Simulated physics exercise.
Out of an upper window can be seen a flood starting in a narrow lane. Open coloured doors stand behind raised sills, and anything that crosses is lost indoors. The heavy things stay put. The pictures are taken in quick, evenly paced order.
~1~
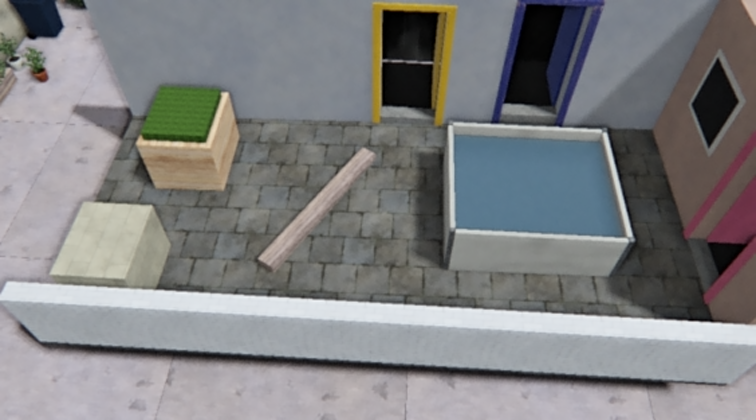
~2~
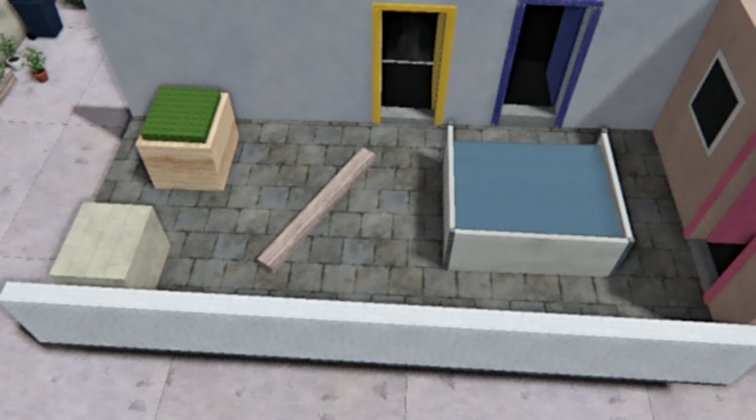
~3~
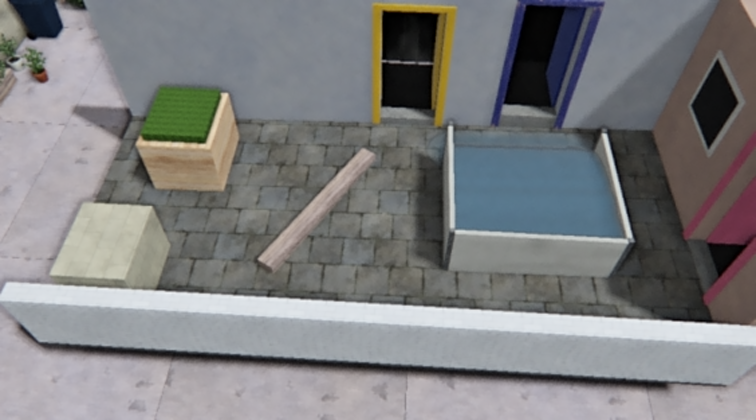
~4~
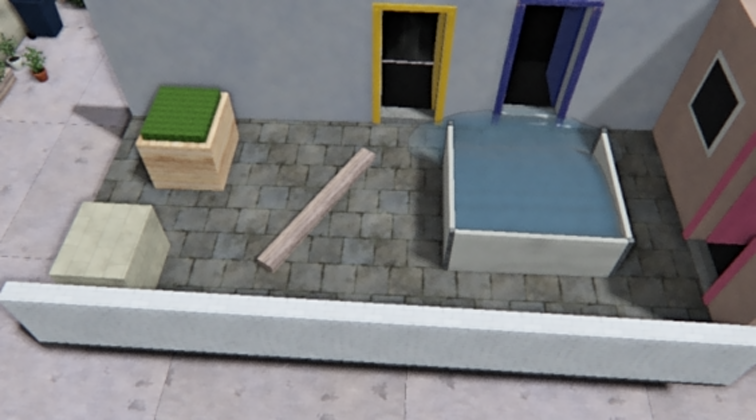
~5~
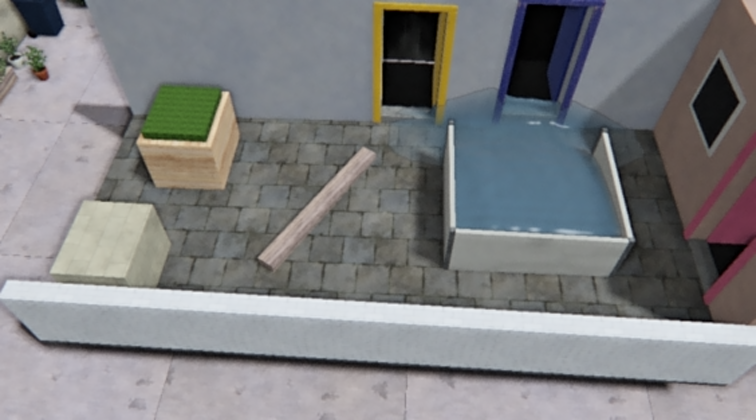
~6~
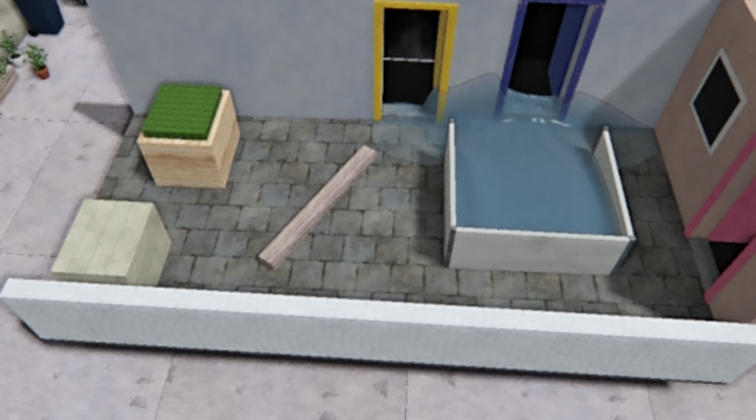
At the start, still water fills a white-walled tank in a paved lane, near open yellow and blue doorways. The tank's far side is suddenly gone, and water pours out through the gap, spreading across the paving and splashing up against the wall and doorways, while the plank and blocks stay put.
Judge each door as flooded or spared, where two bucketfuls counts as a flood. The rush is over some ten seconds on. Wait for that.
The yellow door is flooded, the pink door is flooded, the blue door is flooded.
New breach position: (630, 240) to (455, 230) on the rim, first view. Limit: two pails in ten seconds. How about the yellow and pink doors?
Yellow door: Falls short; pink door: Exceeds it.
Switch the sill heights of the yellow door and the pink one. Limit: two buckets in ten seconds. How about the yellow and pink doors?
Yellow: Over the mark; pink: Under the mark.
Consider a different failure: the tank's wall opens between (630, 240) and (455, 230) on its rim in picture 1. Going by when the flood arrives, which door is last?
It's the door marked yellow.
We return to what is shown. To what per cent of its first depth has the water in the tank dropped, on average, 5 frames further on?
44 percent or thereabouts.
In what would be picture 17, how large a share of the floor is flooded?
Close to 45 %.
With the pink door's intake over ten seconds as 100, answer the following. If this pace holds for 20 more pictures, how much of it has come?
Around 0 %.
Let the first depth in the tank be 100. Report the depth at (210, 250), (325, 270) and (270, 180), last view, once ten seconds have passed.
About 14 per cent, then 6 per cent, then 4 per cent.
A moment on, water covers 25 % of the floor; the yellow door over two buckets in, the pink door not reached, the blue door far over two buckets in.
Next, water covers 45 % of the floor; the yellow door over two buckets in, the pink door wet at the sill, nothing in, the blue door far over two buckets in.
Then, water covers 70 % of the floor; the yellow door far over two buckets in, the pink door wet at the sill, nothing in, the blue door far over two buckets in.
Later, water covers 85 % of the floor; the yellow door far over two buckets in, the pink door over two buckets in, the blue door far over two buckets in.
In the end, water covers 90 % of the floor; the yellow door far over two buckets in, the pink door over two buckets in, the blue door far over two buckets in.
